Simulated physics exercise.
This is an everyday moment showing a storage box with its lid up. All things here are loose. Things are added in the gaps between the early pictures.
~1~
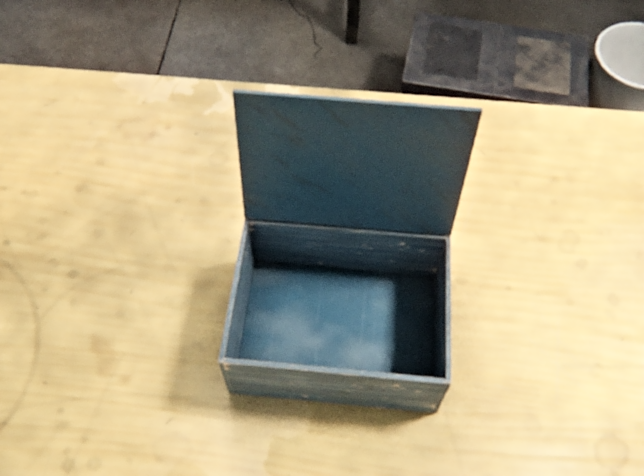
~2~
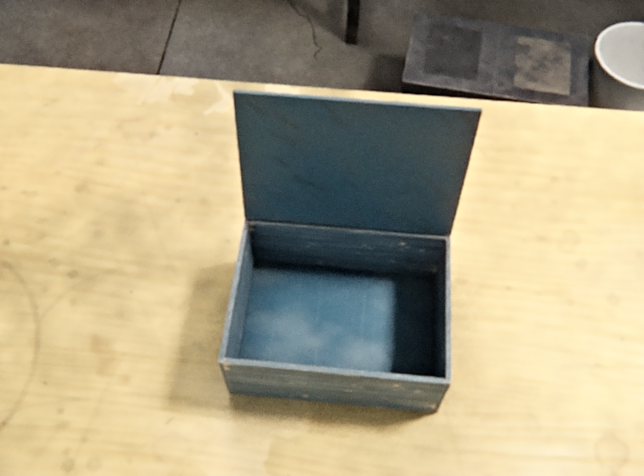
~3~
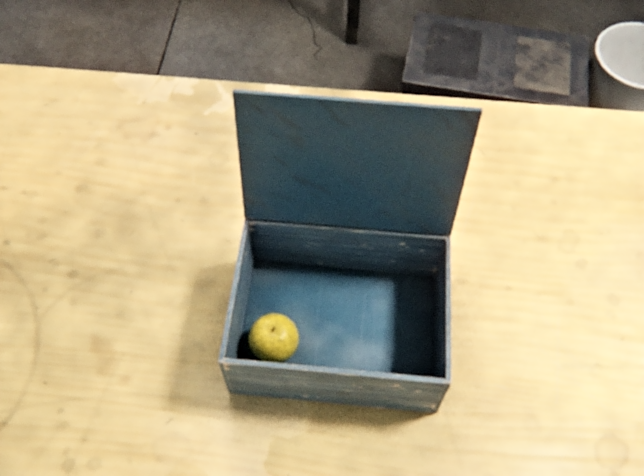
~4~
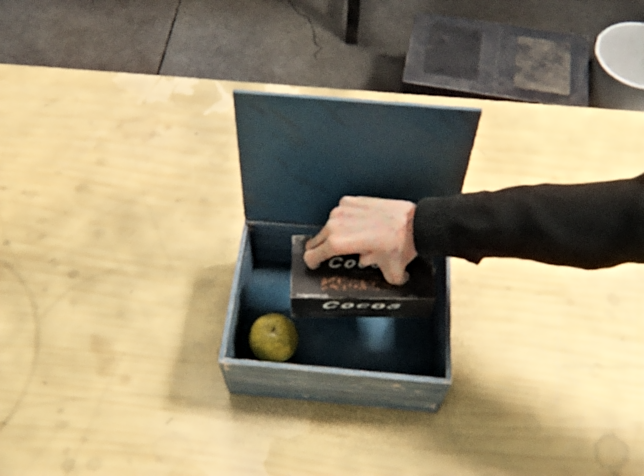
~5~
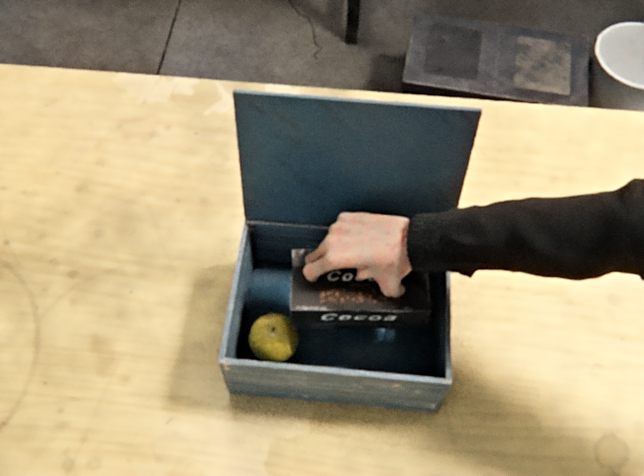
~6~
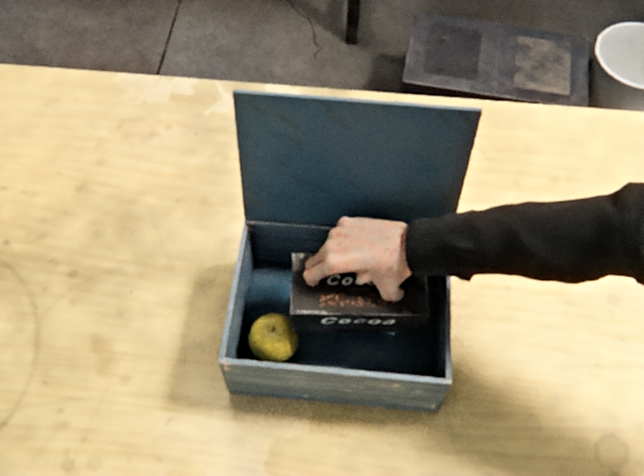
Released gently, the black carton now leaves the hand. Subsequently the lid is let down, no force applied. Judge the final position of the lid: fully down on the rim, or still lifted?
So the box gets shut in the end.
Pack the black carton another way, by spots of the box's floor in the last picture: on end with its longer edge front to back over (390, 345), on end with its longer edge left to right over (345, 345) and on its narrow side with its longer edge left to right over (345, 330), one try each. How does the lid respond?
First - not shut; second - not shut; third - shut down.
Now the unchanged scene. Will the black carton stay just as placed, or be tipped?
As it turns out, the black carton keeps its original angle.
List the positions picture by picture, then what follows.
In the first picture, the last thing is not in view yet.
In the second picture, the last thing is not in view yet.
In the third picture, the last thing is not in view yet; yellow apple (274, 339).
The fourth picture shows on its way; black carton (361, 276); yellow apple (274, 339).
The fifth picture shows on its way; black carton (358, 289); yellow apple (274, 339).
The sixth picture shows put in, still held; black carton (358, 293); yellow apple (274, 339).
Then, 0.30 s after the last picture, black carton slid a little near (368, 319); yellow apple rolled a little.
Then, 1.40 s after the last picture, lid 73° above the rim; black carton slid a little near (368, 319); yellow apple rolled a little.
Then, 1.70 s after the last picture, lid 40° above the rim; black carton slid a little near (368, 319); yellow apple rolled a little.
Then, 1.90 s after the last picture, lid 9° above the rim; black carton slid a little near (368, 319); yellow apple rolled a little.
At rest, lid shut; moved from the start, black carton; yellow apple in place. Seen from the same camera at the end, black carton near (368, 319).
